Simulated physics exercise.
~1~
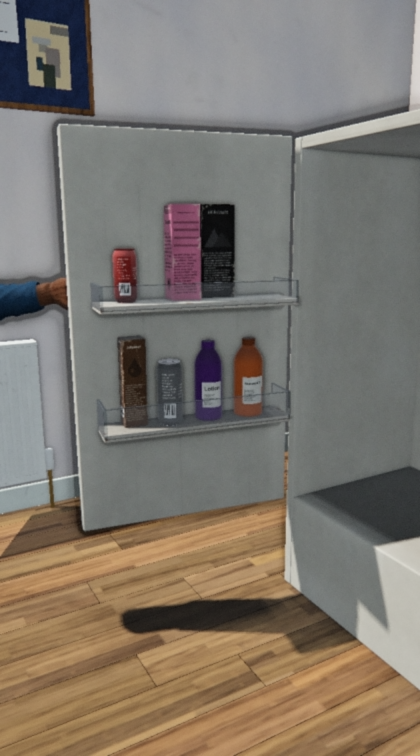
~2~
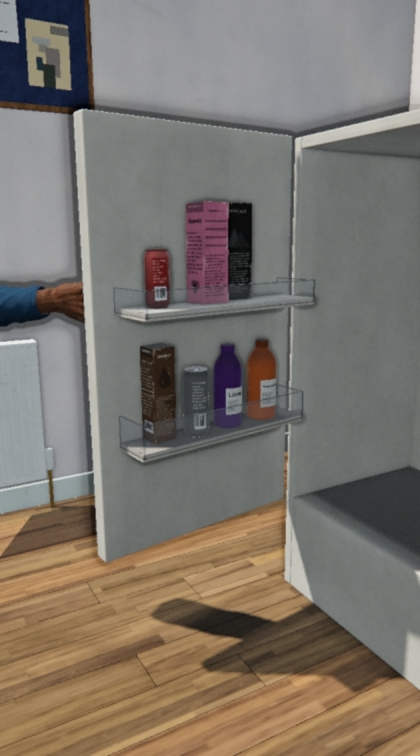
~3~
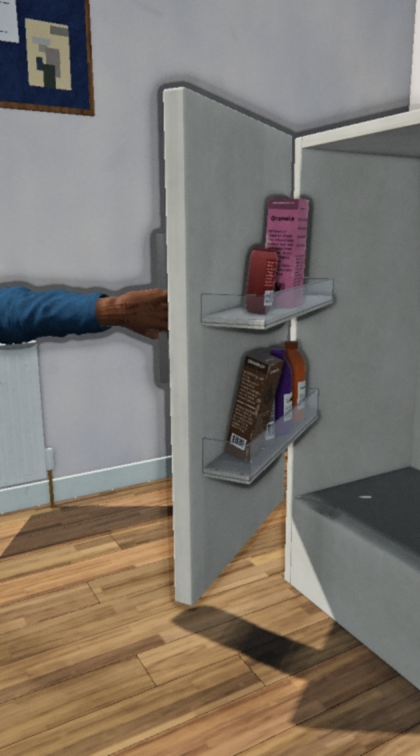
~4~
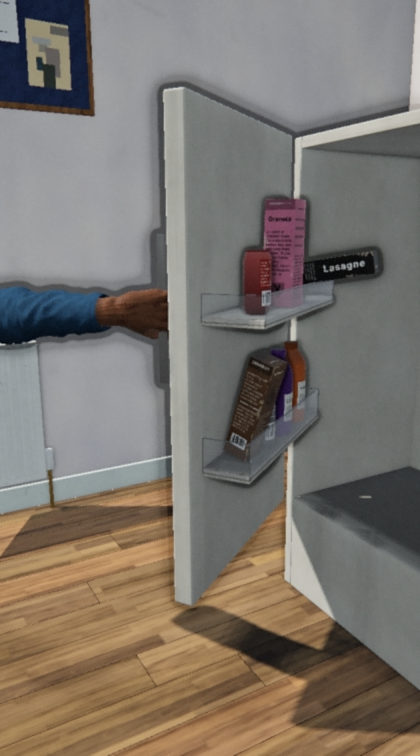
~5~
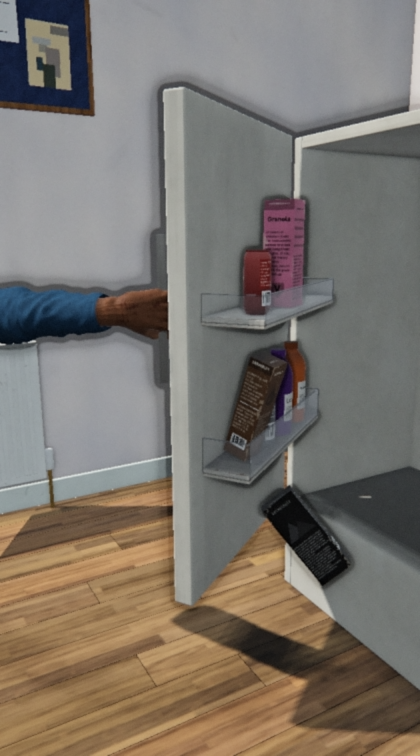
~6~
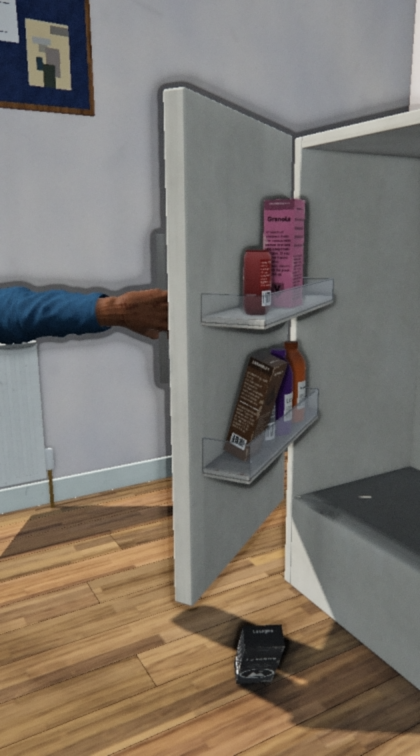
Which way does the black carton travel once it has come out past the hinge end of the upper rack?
It moves down, tumbling past the lower rack to the wooden floor.
A pale grey fridge door, with a blue-sleeved hand at its far edge, swings rightward toward the open cabinet and stops partly open, seen from the front in a room with a wooden floor. Its upper rack holds a red can, a pink carton and a black carton; the lower one holds a brown carton, a grey can, and purple and orange bottles. As the door turns, the brown carton tips into a lean. The black carton comes off the upper rack's hinge end on its side, tumbles down past the lower rack and ends on the floor, while the red can and pink carton stay upright.
